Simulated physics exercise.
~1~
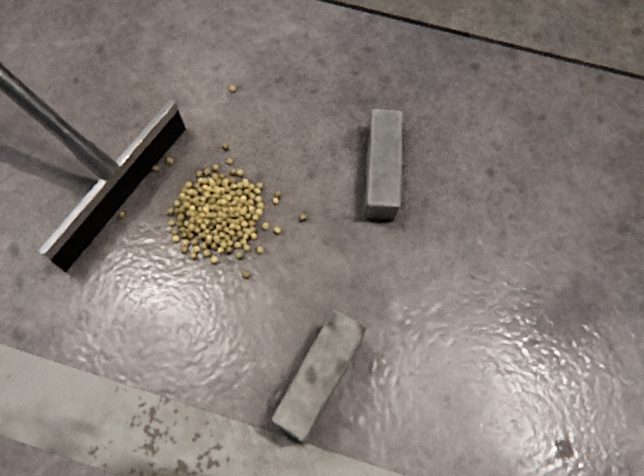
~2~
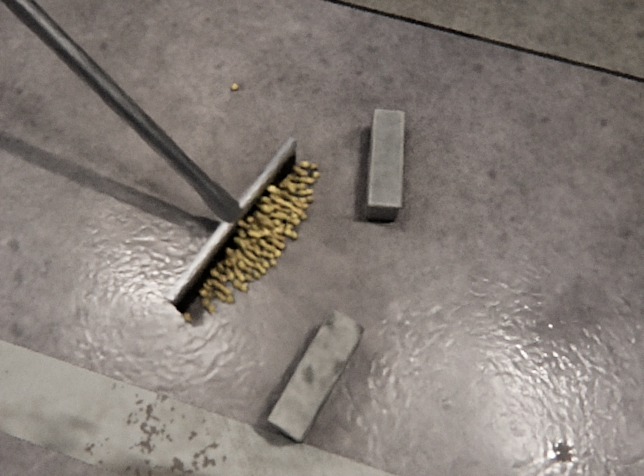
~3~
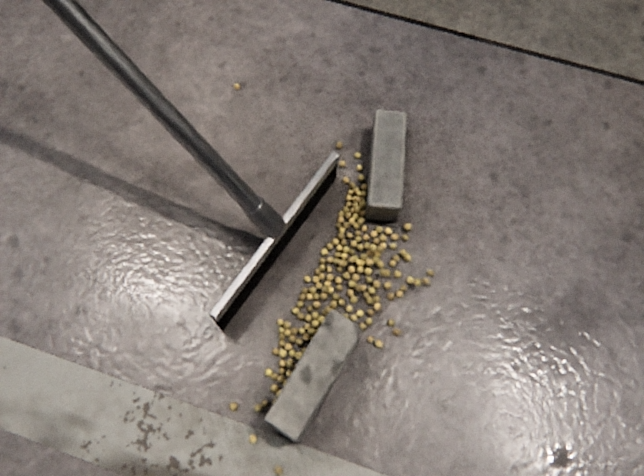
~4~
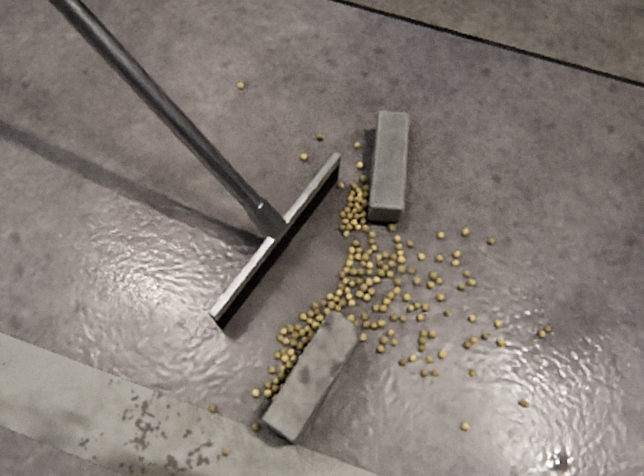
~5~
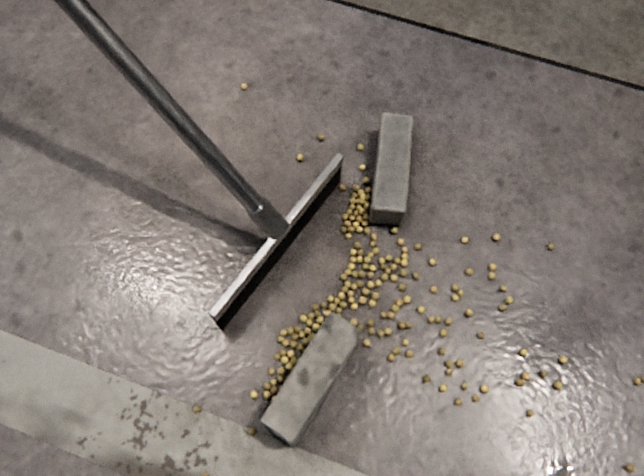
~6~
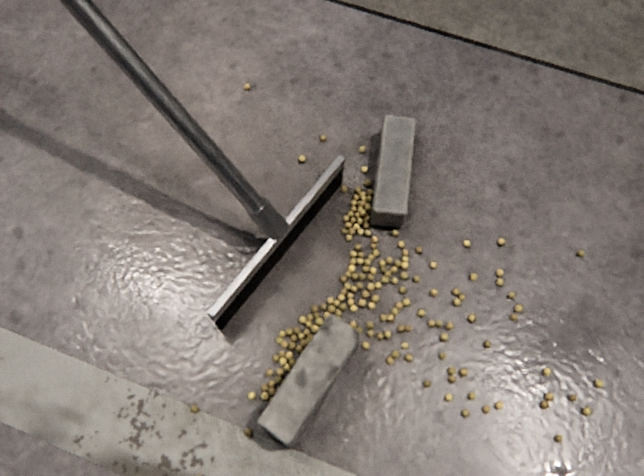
A squeegee pushes a pile of soya beans right, and many scatter between two grey blocks.
